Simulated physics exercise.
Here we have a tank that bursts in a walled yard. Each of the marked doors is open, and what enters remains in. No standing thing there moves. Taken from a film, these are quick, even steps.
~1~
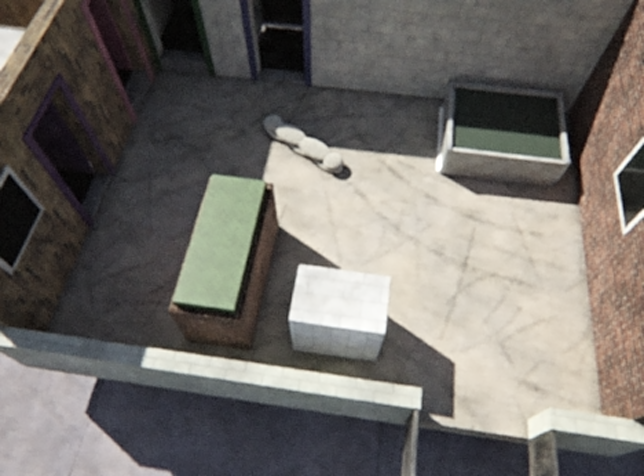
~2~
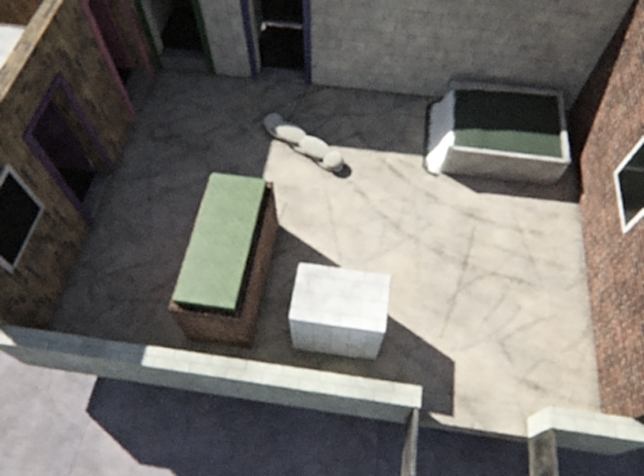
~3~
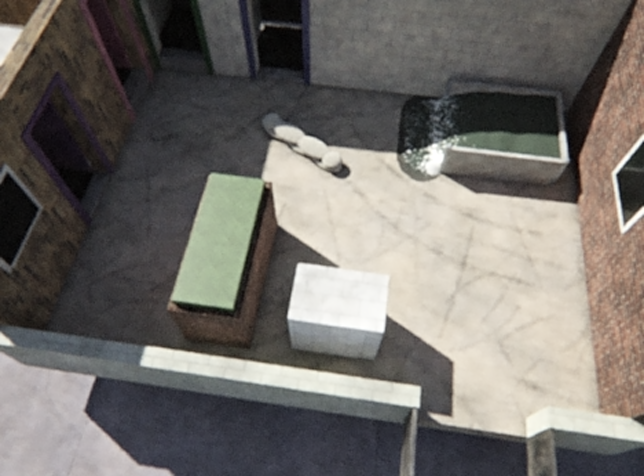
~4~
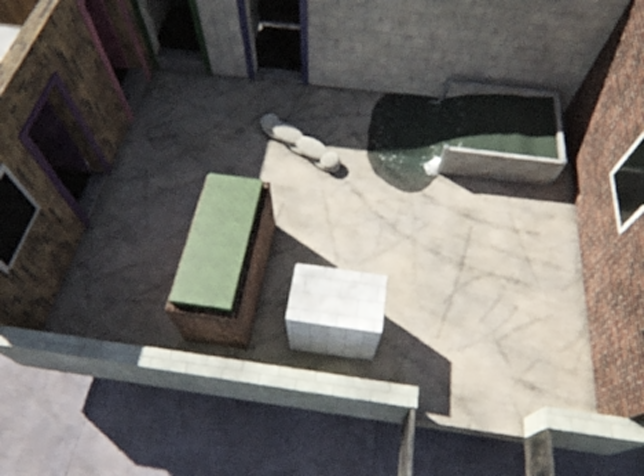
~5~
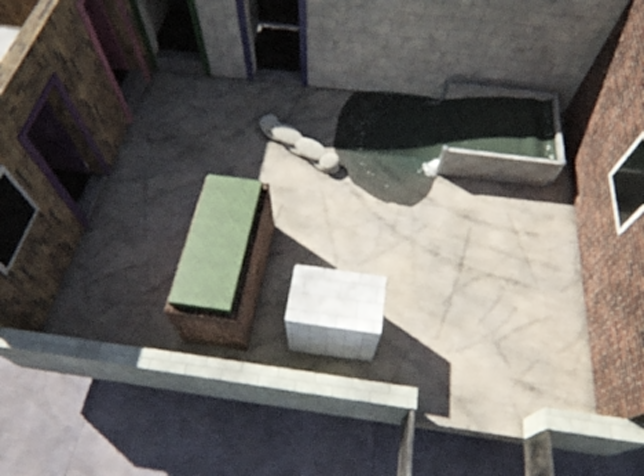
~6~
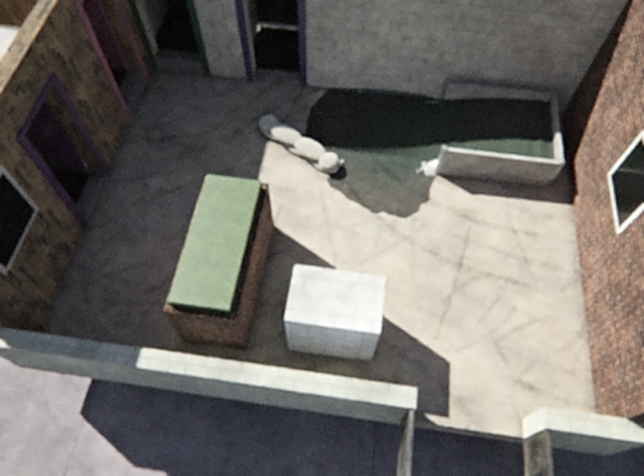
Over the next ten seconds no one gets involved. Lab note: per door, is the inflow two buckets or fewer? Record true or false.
Green door true; pink door true; purple door true; blue door false.
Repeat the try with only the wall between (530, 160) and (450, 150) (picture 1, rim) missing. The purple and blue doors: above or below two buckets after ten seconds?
Purple falls short, blue falls short.
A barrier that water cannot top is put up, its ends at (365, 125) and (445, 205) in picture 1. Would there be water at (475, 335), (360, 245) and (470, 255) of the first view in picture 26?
Results in order: Bone-dry / bone-dry / bone-dry.
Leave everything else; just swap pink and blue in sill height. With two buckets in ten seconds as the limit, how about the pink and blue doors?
Swap done - pink door gets too much, blue door doesn't reach it.
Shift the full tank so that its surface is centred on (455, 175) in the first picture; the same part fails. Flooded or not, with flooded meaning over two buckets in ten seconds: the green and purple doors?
Result: Green door stays inside the limit; purple door tops the limit.
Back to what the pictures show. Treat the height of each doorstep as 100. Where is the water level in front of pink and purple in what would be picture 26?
Estimate, in order: 70 and 60 percent.
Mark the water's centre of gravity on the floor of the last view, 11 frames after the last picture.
Near pixel (361, 131).
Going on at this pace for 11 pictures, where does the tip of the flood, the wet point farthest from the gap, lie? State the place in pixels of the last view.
I'd put it around (152, 72).
A moment on, water covers 20 % of the floor; the green door not reached, the pink door not reached, the purple door not reached, the blue door wet at the sill, nothing in.
Next, water covers 30 % of the floor; the green door wet at the sill, nothing in, the pink door wet at the sill, nothing in, the purple door not reached, the blue door wet at the sill, nothing in.
Then, water covers 40 % of the floor; the green door wet at the sill, nothing in, the pink door wet at the sill, nothing in, the purple door wet at the sill, nothing in, the blue door over two buckets in.
Later, water covers 65 % of the floor; the green door wet at the sill, nothing in, the pink door wet at the sill, nothing in, the purple door wet at the sill, nothing in, the blue door over two buckets in.
In the end, water covers 70 % of the floor; the green door wet at the sill, nothing in, the pink door wet at the sill, nothing in, the purple door wet at the sill, nothing in, the blue door over two buckets in.
